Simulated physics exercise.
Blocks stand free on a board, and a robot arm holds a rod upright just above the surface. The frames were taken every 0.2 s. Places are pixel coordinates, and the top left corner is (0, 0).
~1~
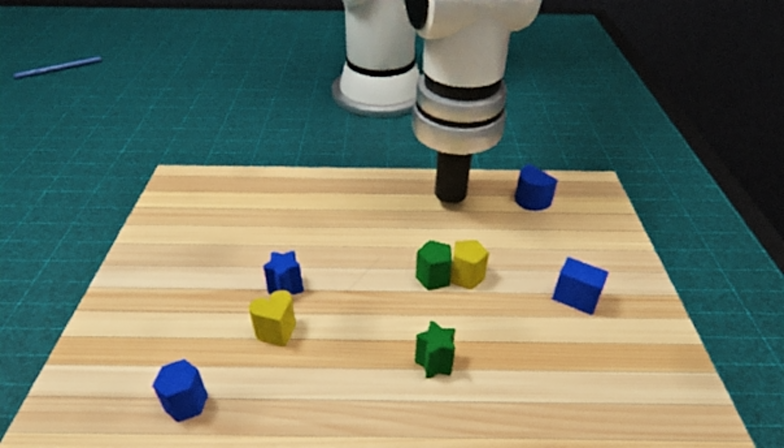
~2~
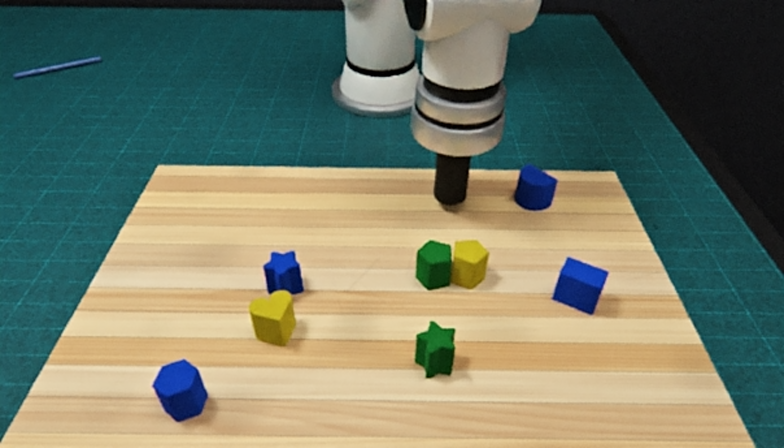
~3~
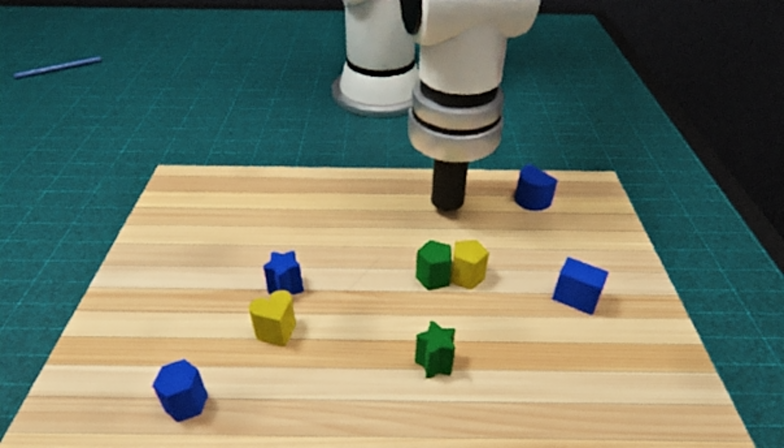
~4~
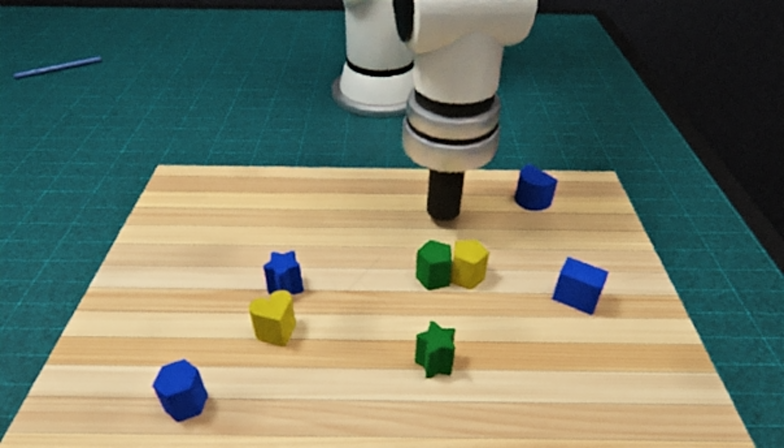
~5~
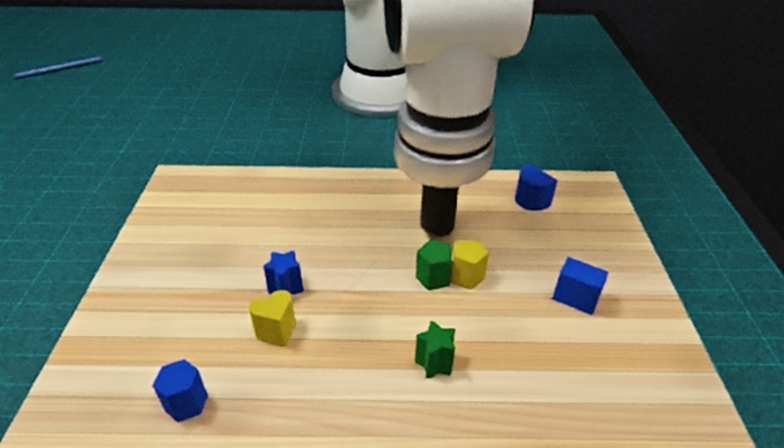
On a wooden board, a robot arm moves its black rod toward the still green block.
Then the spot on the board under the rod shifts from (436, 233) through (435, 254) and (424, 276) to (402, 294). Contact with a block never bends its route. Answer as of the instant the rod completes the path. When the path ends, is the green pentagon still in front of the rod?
Going by the path, no.
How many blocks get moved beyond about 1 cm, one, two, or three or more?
The answer is a single block.
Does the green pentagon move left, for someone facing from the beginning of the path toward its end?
Yes.
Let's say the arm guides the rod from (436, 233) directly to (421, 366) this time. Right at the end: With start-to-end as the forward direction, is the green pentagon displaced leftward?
That would be a yes.
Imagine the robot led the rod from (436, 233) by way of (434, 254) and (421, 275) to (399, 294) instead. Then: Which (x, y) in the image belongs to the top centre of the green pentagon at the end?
Located at (436, 281).
On the path given first. One third of the way, rod (436, 246); nothing pushed yet.
Two thirds of the way, rod (424, 267); green pentagon (434, 275), turned 40° anticlockwise.
At the end, rod (403, 286); green pentagon (433, 285), turned 60° anticlockwise; yellow pentagon unmoved.
